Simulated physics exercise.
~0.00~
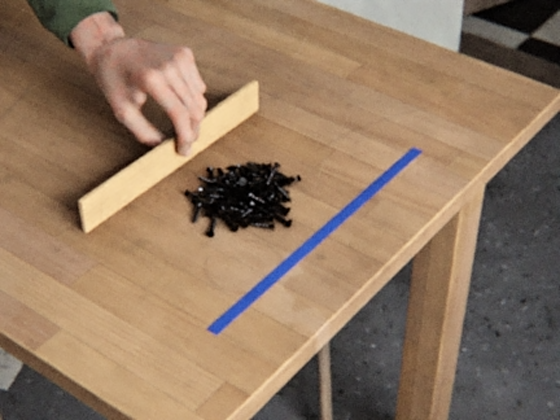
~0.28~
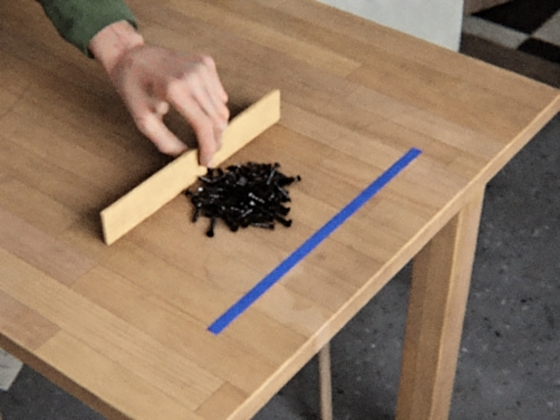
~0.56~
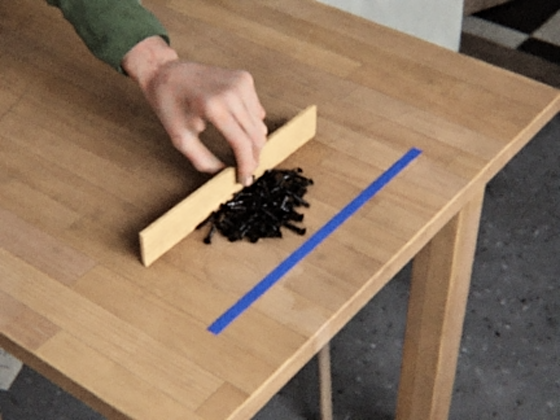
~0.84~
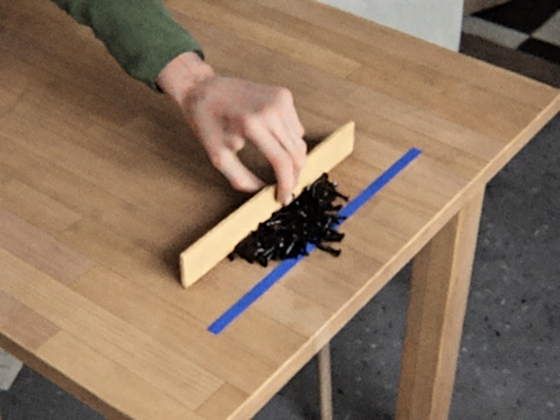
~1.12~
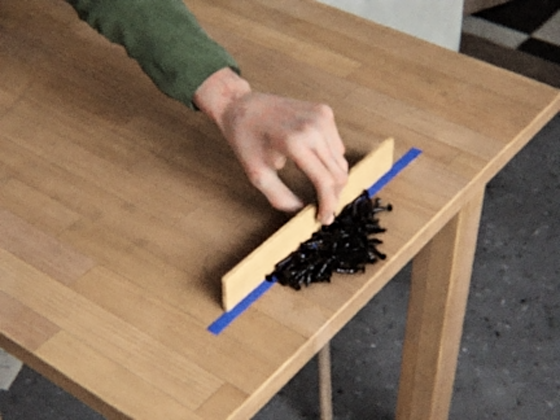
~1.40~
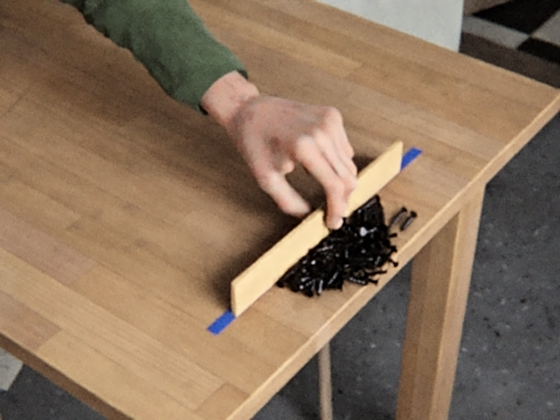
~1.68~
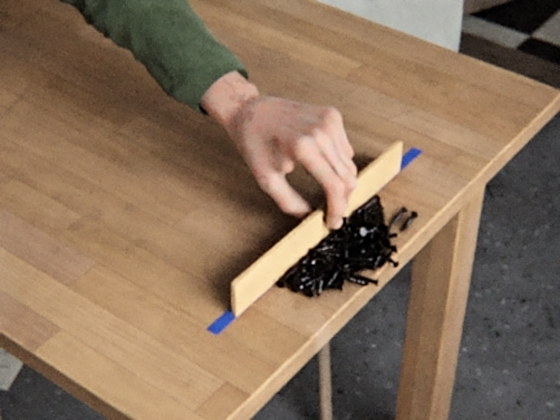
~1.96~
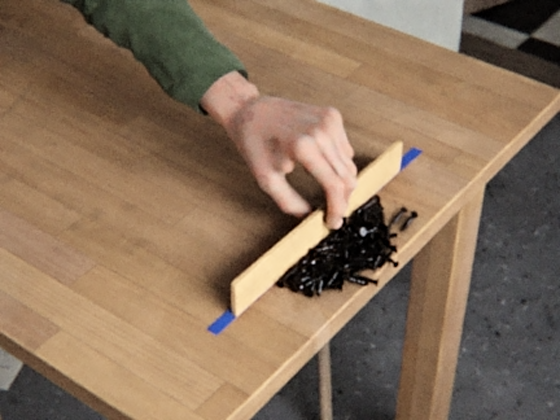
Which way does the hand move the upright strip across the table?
It moves the strip to the right, and also down toward the near edge of the table as the viewer sees it.
